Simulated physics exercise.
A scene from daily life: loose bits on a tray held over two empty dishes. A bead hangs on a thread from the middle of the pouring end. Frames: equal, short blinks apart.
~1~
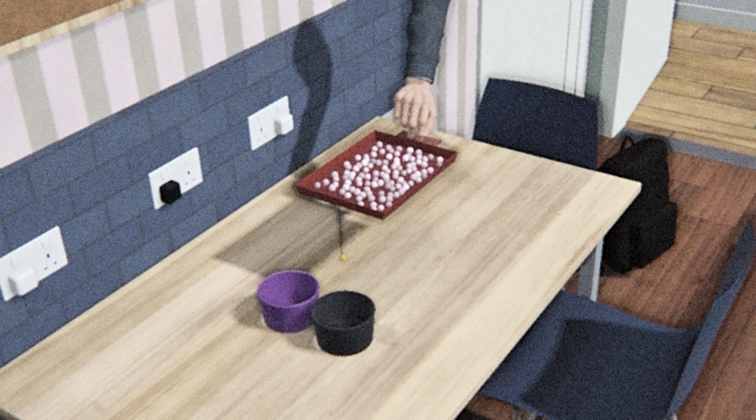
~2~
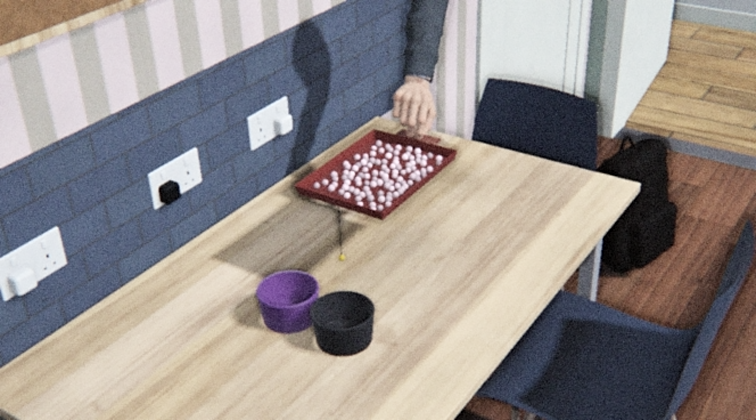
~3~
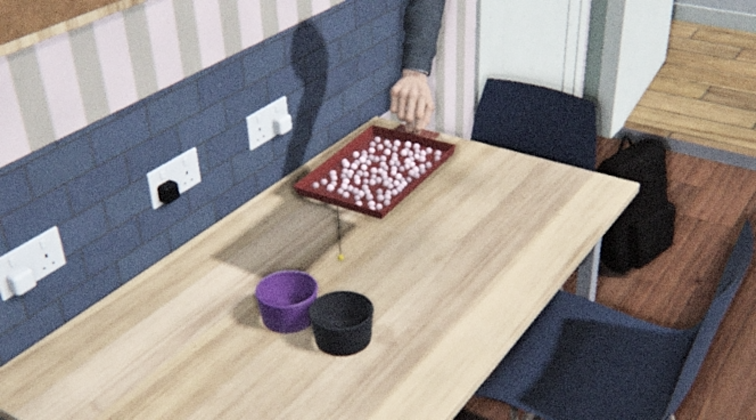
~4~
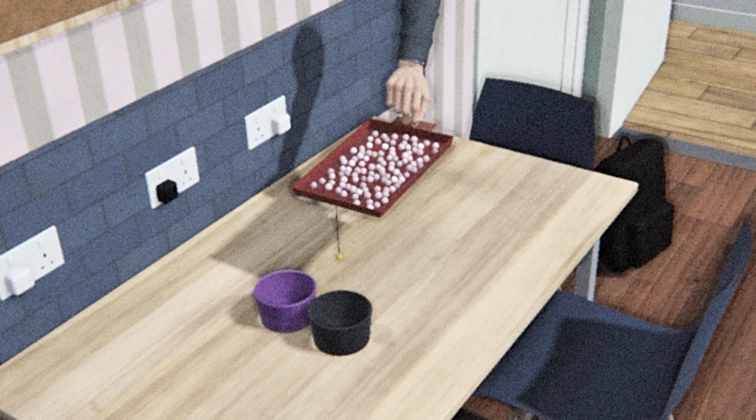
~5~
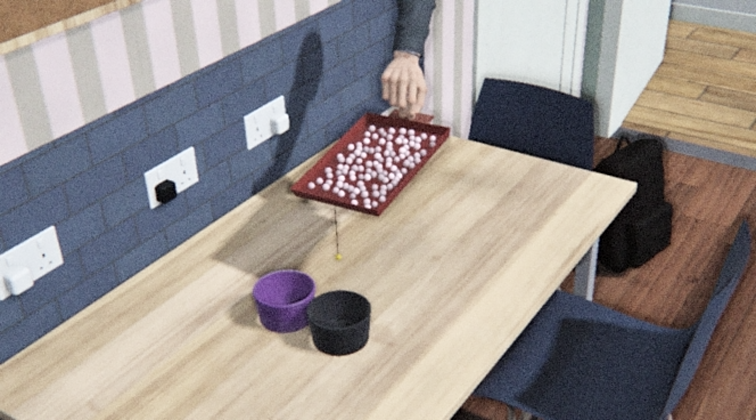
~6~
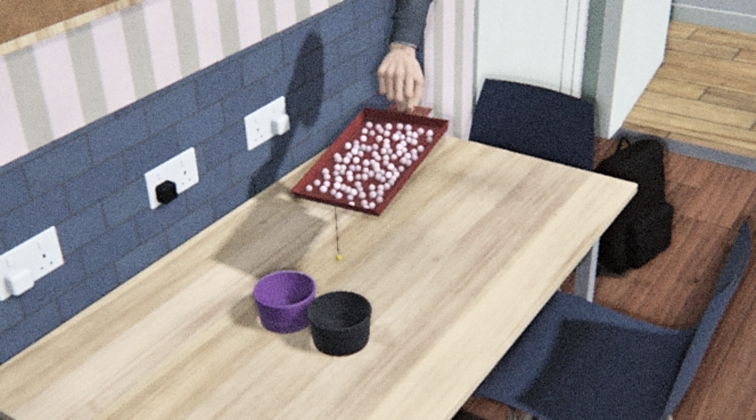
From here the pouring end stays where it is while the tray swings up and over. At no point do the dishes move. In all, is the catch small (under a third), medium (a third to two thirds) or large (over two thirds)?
Small.
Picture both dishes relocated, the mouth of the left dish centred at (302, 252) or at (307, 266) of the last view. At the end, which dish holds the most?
Trial 1: The one on the left side. Trial 2: The one on the left side.
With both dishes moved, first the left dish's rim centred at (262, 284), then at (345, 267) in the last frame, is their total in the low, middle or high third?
On the first try the answer is less than a third, and on the second it is under a third.
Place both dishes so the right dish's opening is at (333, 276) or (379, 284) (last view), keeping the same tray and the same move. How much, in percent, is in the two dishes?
Around 90 and then 30 per cent.
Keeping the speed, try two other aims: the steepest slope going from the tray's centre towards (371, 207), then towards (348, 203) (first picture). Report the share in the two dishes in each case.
About 0 %, then 20 %.
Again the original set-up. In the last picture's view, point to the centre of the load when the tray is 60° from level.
Centre estimate: (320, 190).
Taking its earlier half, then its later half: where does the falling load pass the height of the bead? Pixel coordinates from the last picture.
(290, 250) for the early half, (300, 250) for the late half.
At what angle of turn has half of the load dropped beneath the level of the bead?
Around 95° at that moment.
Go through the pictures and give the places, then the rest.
In the first picture, corners of the pouring end (299, 184) and (383, 210), level; middle of the load (382, 174), sugar pearls; left dish (270, 315); right dish (325, 338); bead on its thread (342, 258).
In the second picture, corners of the pouring end (298, 185) and (382, 211), level; middle of the load (382, 174).
In the third picture, corners of the pouring end (297, 185) and (380, 210), tipped barely, lowest at the left corner; middle of the load (380, 171).
In the fourth picture, corners of the pouring end (295, 186) and (378, 209), tipped a little, lowest at the left corner; middle of the load (378, 167).
In the fifth picture, corners of the pouring end (294, 188) and (377, 208), tipped a little, lowest at the left corner; middle of the load (375, 164).
In the sixth picture, corners of the pouring end (294, 190) and (376, 208), tipped clearly, lowest at the left corner; middle of the load (373, 162), every one on the move; left dish (267, 316); right dish (322, 338).
Just after the last frame, tray tipped steeply; almost all on the tray; just a few outside both; about a tenth in the air.
A moment on, tray tipped right over; about a tenth on the tray; just a few in the left dish; roughly two thirds outside both; roughly a quarter in the air.
Further on, tray tipped past a quarter turn; just a few in the left dish; almost all outside both.
When it is over, tray tipped past a quarter turn; not one in the right dish; just a few in the left dish; almost all outside both.
